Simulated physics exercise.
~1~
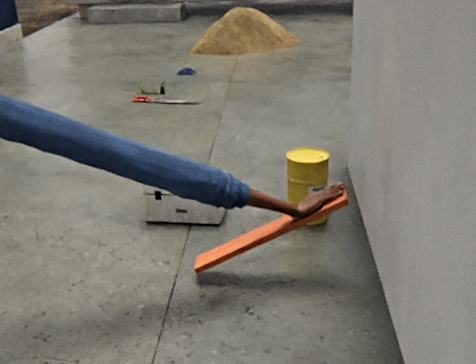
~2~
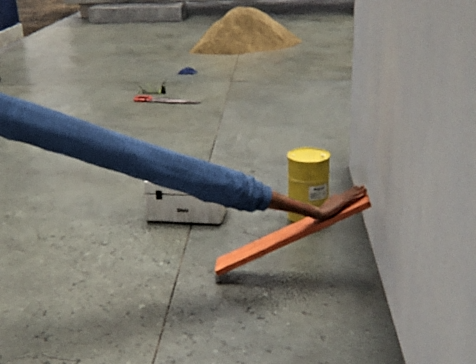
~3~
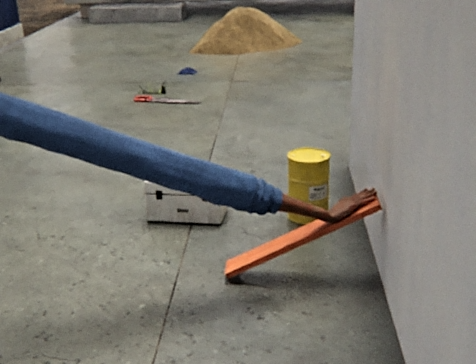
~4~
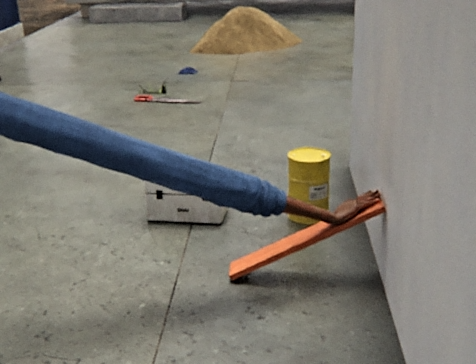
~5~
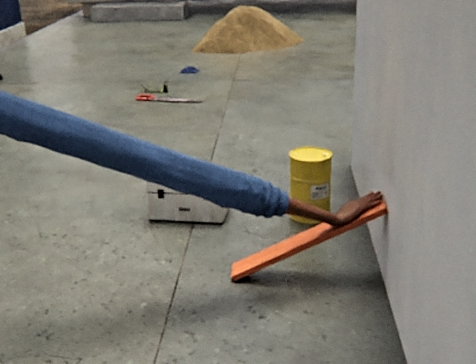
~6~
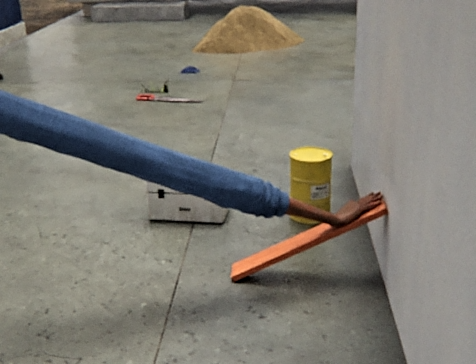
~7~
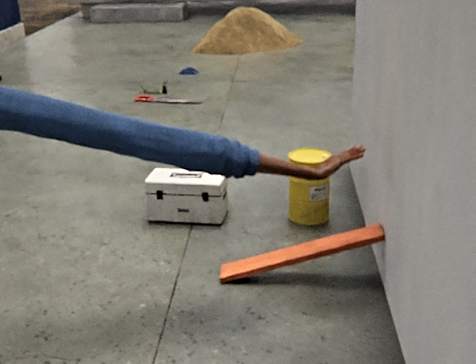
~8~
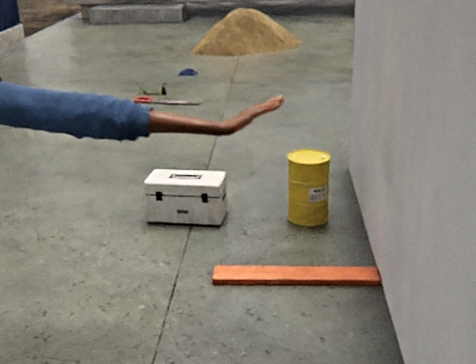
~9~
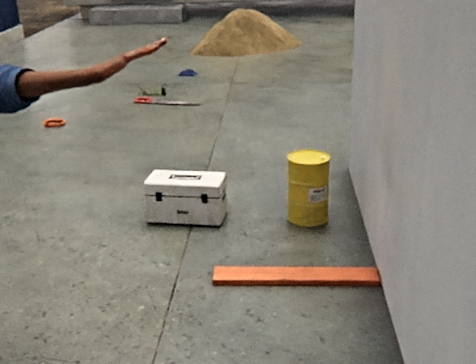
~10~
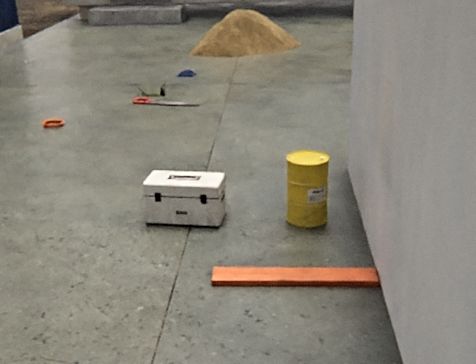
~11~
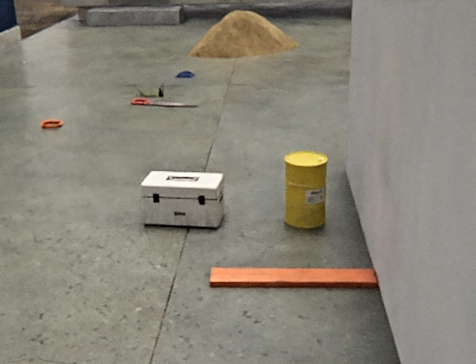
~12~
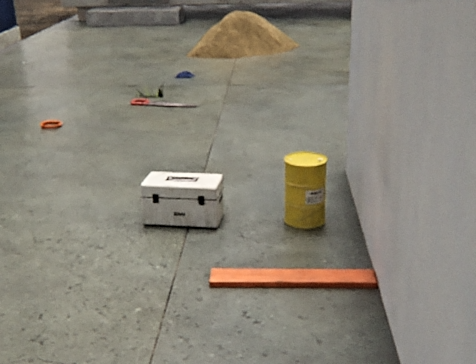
A hand pushes an orange plank against the wall, lets go, and it drops flat.
